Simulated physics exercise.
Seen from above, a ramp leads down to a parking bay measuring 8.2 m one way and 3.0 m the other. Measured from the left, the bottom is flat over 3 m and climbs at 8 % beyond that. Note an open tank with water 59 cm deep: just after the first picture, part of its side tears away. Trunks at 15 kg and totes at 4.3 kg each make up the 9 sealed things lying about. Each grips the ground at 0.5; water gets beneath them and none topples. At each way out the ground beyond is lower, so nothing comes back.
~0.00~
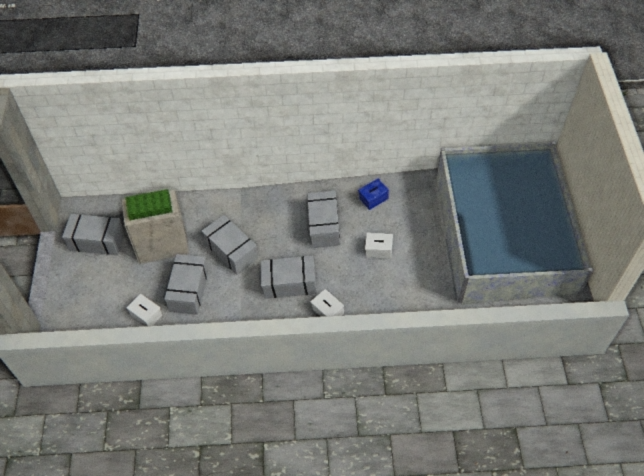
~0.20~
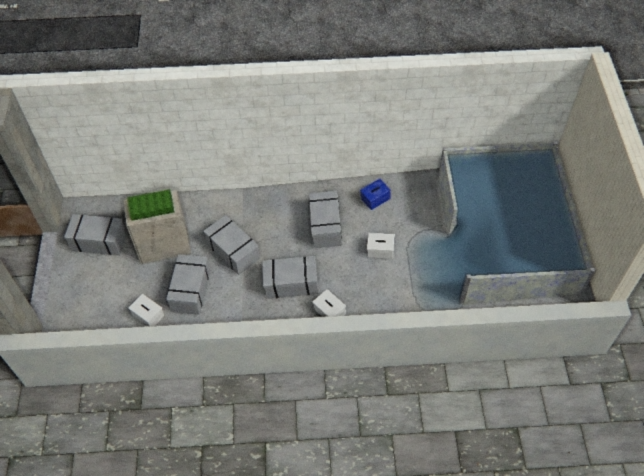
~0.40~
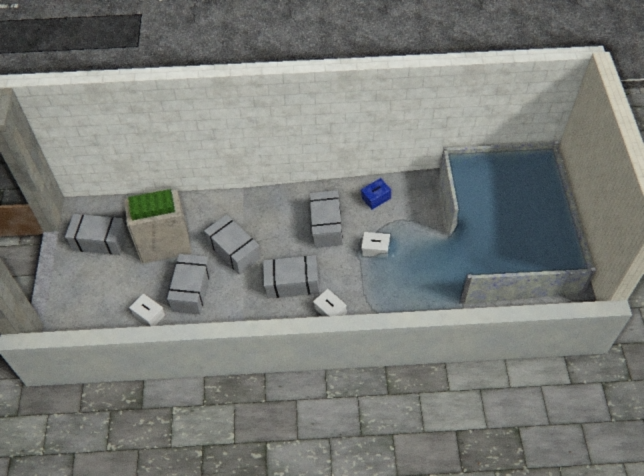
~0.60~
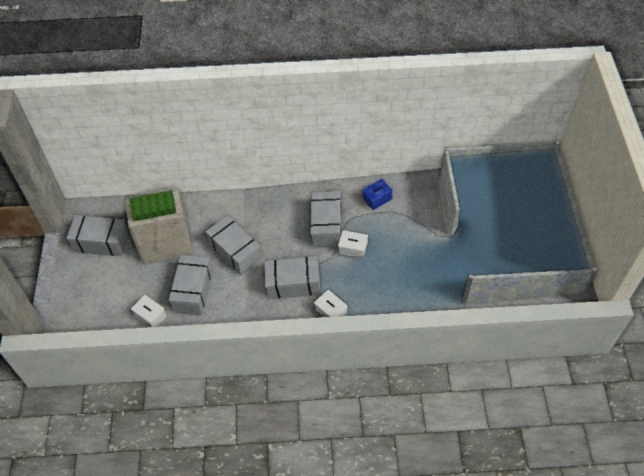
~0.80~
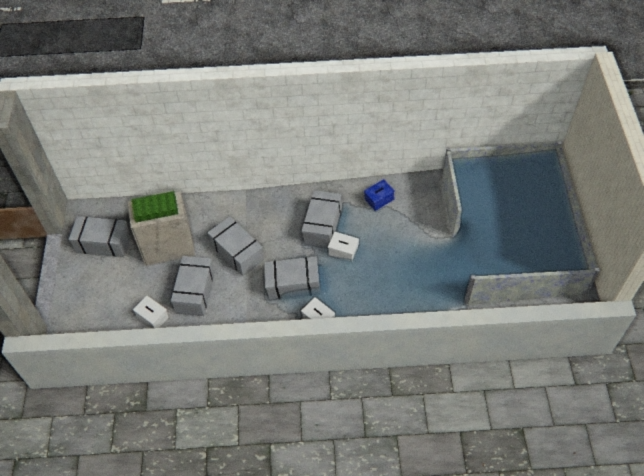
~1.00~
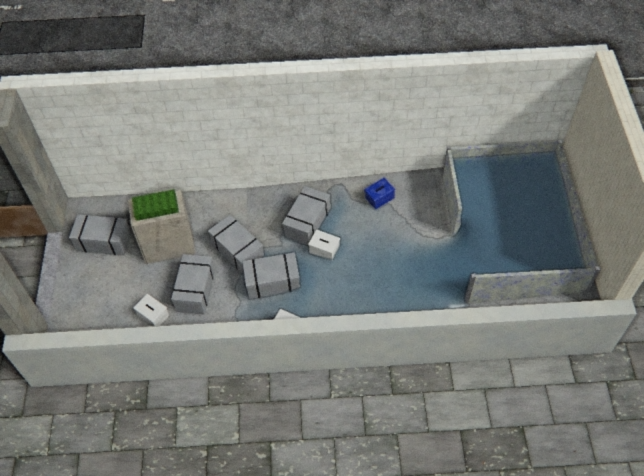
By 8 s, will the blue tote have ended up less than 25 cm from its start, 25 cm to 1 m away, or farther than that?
The blue tote ends up less than 25 cm away.
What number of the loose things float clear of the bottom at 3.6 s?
At that time the total is 3.
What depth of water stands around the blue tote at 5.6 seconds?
I'd put it at about 0 cm.
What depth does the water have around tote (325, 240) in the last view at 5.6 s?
I'd say some 5 cm.
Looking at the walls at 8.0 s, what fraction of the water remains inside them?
44 %.
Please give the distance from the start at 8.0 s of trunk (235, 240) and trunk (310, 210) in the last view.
Going in order, that's 100 cm then 150 cm.
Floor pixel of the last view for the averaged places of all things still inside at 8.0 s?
Near (233, 233).
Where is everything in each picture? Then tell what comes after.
In the first picture, the blue tote at (375, 190), on the bottom; water covers 3.8 m2; 0 of 9 have shifted.
In the second picture, the blue tote at (377, 190) rests on the ground; water covers 4.8 m2; 0 of 9 have shifted.
In the third picture, the blue tote at (377, 189), on the bottom; water covers 6.1 m2; 1 of 9 have shifted.
In the fourth picture, the blue tote at (378, 190) rests on the ground; water covers 7.5 m2; 1 of 9 have shifted.
In the fifth picture, the blue tote at (380, 191) rests on the ground; 8.7 m2 under water; 3 of 9 have shifted.
In the sixth picture, the blue tote at (381, 189), on the bottom; 10.2 m2 under water; 4 of 9 have shifted.
After 1.6 s the blue tote is near (381, 189), 0.0 m from its start, aground; 0 of 9 are out; 3 afloat.
After 3.6 s the blue tote is near (381, 189), 0.0 m from its start, aground; 4 of 9 are out; 3 afloat.
After 5.6 s the blue tote is near (381, 189), 0.0 m from its start, aground; 4 of 9 are out; 3 afloat.
After 8.0 s the blue tote is near (381, 189), 0.0 m from its start, aground; 4 of 9 are out; 4 afloat.
